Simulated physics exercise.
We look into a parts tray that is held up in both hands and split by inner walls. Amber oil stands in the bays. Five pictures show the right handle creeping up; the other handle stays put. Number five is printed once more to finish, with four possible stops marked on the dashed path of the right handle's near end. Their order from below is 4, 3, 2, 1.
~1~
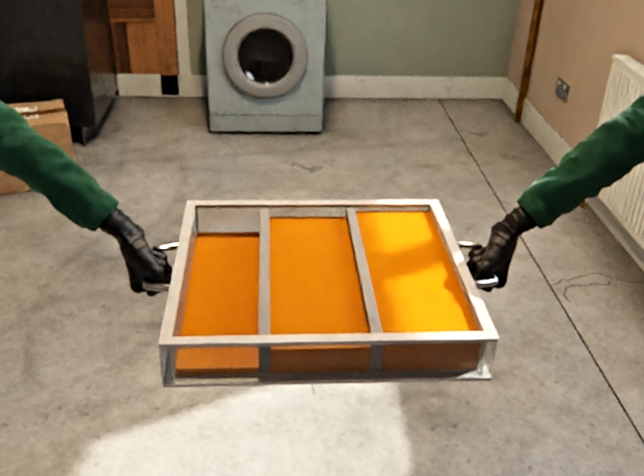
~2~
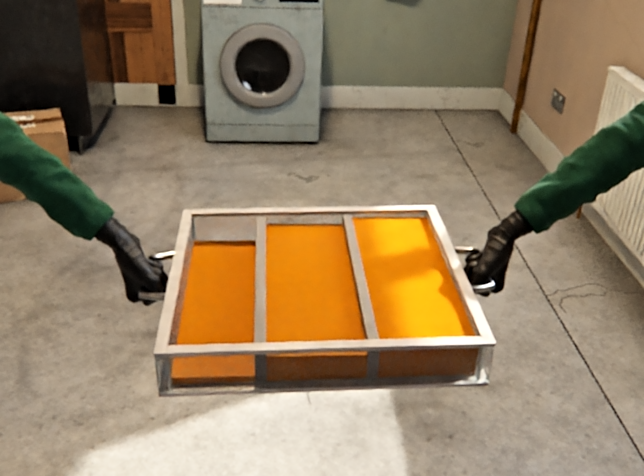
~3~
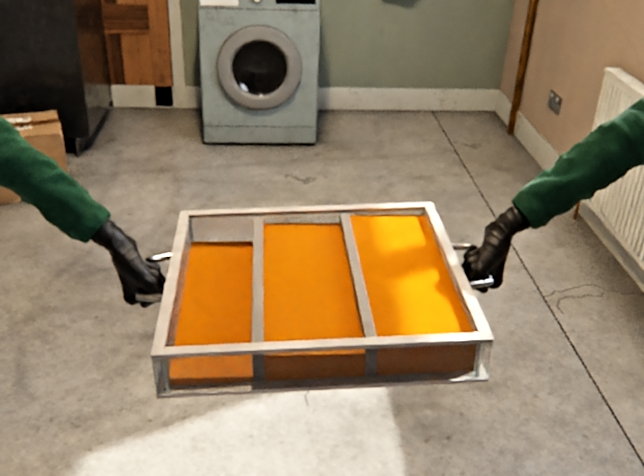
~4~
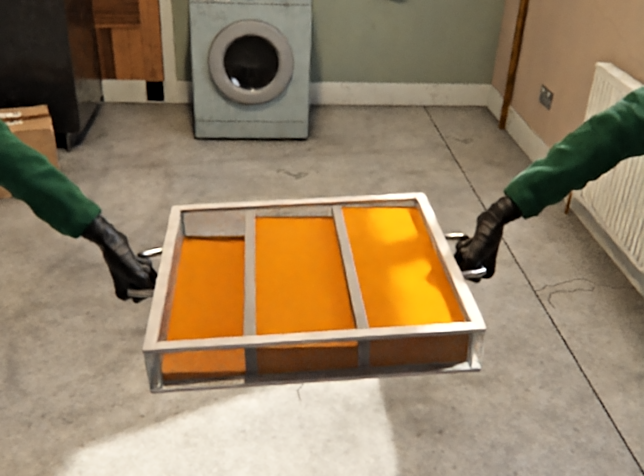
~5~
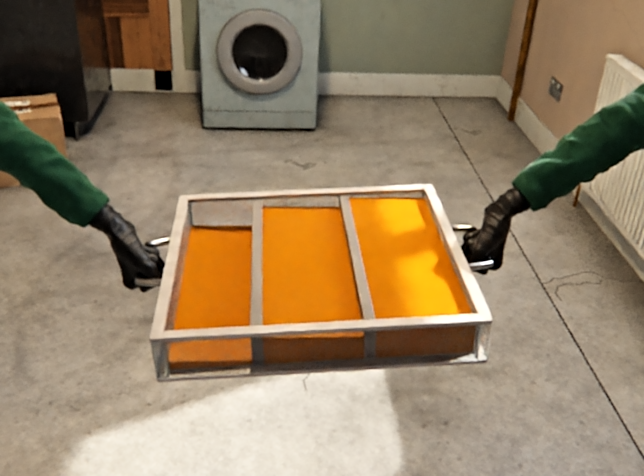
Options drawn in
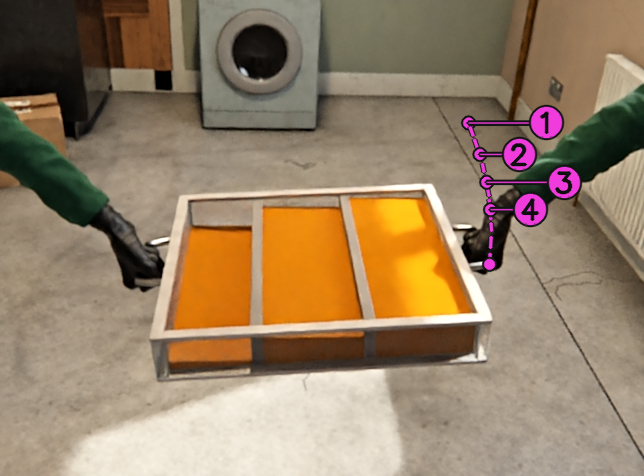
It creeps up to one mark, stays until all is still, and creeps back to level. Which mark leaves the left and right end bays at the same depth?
I would pick mark 3.
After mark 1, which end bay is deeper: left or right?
The left end bay.
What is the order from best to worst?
The order is 3, 2, 4, 1.
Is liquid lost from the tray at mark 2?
Yes, some is lost.
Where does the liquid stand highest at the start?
That is the right bay.
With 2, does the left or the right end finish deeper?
The left one.
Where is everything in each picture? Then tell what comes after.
The tray is level; deepest in the right bay, at (408, 267), shallowest in the left; right handle at (485, 263), in the first frame.
Tipped about 1° down to the left; no wall is crossed; right handle at (482, 268), in the second frame.
Tipped about 2° down to the left; no wall is crossed; right handle at (480, 264), in the third frame.
Tipped about 3° down to the left; no wall is crossed; right handle at (473, 254), in the fourth frame.
Tipped about 3° down to the left; deepest in the right bay, at (401, 252), shallowest in the left; right handle at (480, 246), in the fifth frame.
In magenta, 1 at (468, 122); 2 at (479, 154); 3 at (486, 182); 4 at (490, 209).
With 1, the left end bay stands much deeper than the other; about 26 % goes over the rim.
With 2, the left end bay stands much deeper than the other; about 7 % goes over the rim.
With 3, the two end bays stand about equally deep; nothing spills.
With 4, the right end bay stands much deeper than the other; nothing spills.
